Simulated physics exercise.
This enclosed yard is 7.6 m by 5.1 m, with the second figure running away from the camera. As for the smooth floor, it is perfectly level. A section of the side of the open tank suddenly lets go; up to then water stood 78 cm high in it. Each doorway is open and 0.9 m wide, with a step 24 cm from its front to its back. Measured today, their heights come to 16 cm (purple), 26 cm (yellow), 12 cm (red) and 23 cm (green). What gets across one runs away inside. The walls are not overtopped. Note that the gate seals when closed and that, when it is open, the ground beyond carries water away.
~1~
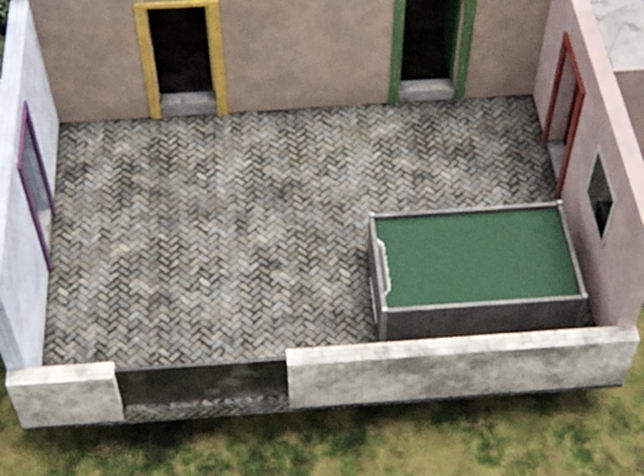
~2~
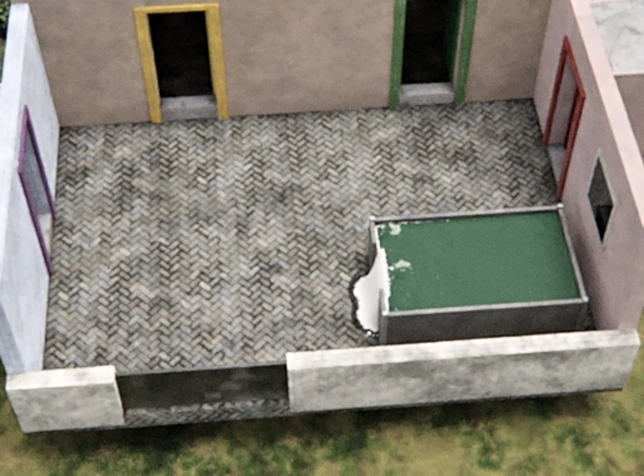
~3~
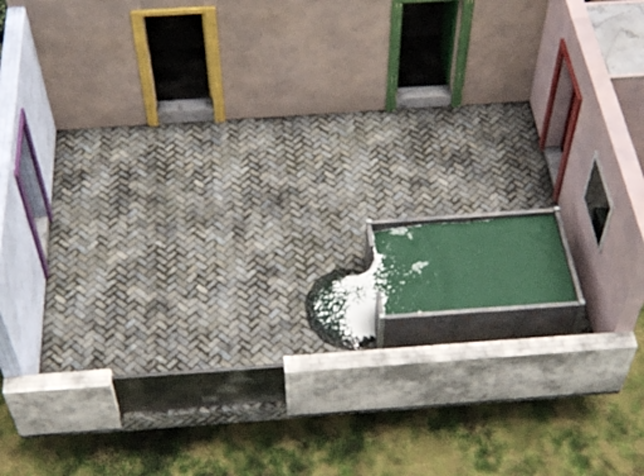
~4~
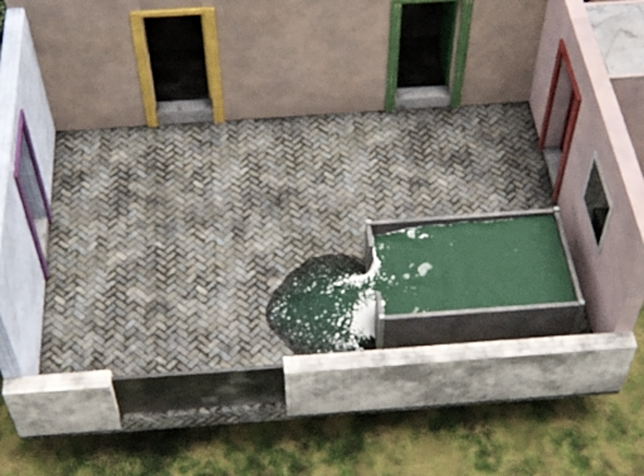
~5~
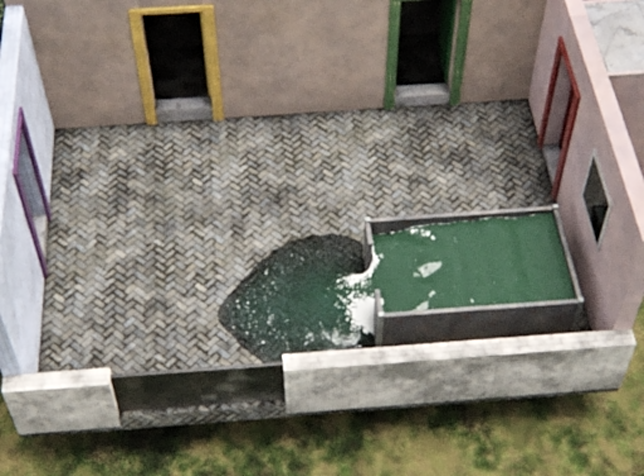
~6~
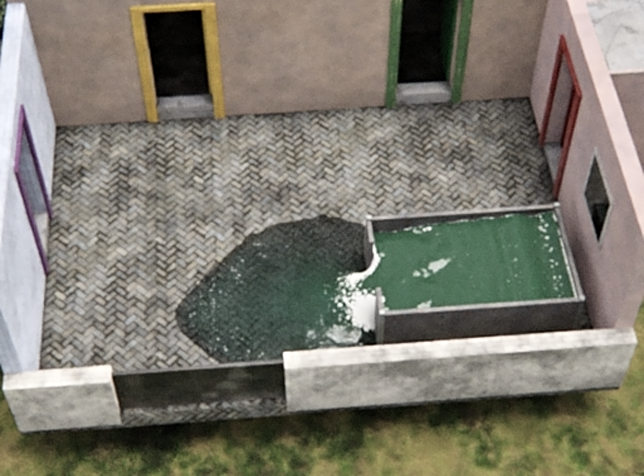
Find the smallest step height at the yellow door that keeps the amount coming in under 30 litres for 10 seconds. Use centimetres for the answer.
The smallest height is roughly 10.5 cm.
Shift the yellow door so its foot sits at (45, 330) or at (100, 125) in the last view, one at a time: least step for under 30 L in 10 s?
You'd want about 21 cm there first, then about 19 cm.
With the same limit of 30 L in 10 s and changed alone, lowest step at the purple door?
At purple, about 13.5 cm.
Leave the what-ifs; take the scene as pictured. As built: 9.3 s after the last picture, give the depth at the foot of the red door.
Lab note: Depth approx. 13.0 cm.
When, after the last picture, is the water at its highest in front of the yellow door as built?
The depth peaks at about 5.0 seconds.
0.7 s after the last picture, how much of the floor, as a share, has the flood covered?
Close to 40 per cent of it is wet.
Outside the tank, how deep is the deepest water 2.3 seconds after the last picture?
About 36 cm.
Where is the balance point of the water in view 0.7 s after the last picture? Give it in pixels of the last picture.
(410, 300), roughly.
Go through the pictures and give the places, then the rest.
The first frame shows the open tank at (475, 258) is whole and still, 78 cm deep; the yellow door at (184, 69) is dry.
In the second frame, water pours out at (379, 291) and has run 0.3 m, to (358, 322); about 7 cm deep outside, 78 cm at the back.
In the third frame, water pours out at (376, 295) and has run 0.9 m, to (316, 325); about 11 cm deep outside, 78 cm at the back.
In the fourth frame, the gap is at (375, 295), the front 1.5 m out at (272, 318); the back of the open tank holds 78 cm.
In the fifth frame, water pours out at (375, 293) and has run 2.1 m, to (228, 322); about 5 cm deep outside, 78 cm at the back.
In the sixth frame, water pours out at (376, 290) and has run 2.7 m, to (186, 327); about 4 cm deep outside, 74 cm at the back; 2.7 m in a straight line remain to the yellow door at (181, 72).
Then, 0.7 s after the last picture water covers 40 % of the floor, deepest (44 cm) near (366, 303); it has not reached the yellow door.
Then, 2.3 s after the last picture water covers 55 % of the floor, deepest (36 cm) near (80, 367); 6 cm at the yellow door, 0 litres in over its 26 cm step.
Then, 9.3 s after the last picture water covers 100 % of the floor, deepest (16 cm) near (554, 192); 10 cm at the yellow door, 0 litres in over its 26 cm step.
At the yellow door as built, the water peaked near 18 cm, 4.9 s after the last picture.
Run again over the same 10 s with other heights there, 45 litres in over 9 cm, 14 litres over 12.5 cm. The limit of 30 litres is kept from about 10.5 cm up.
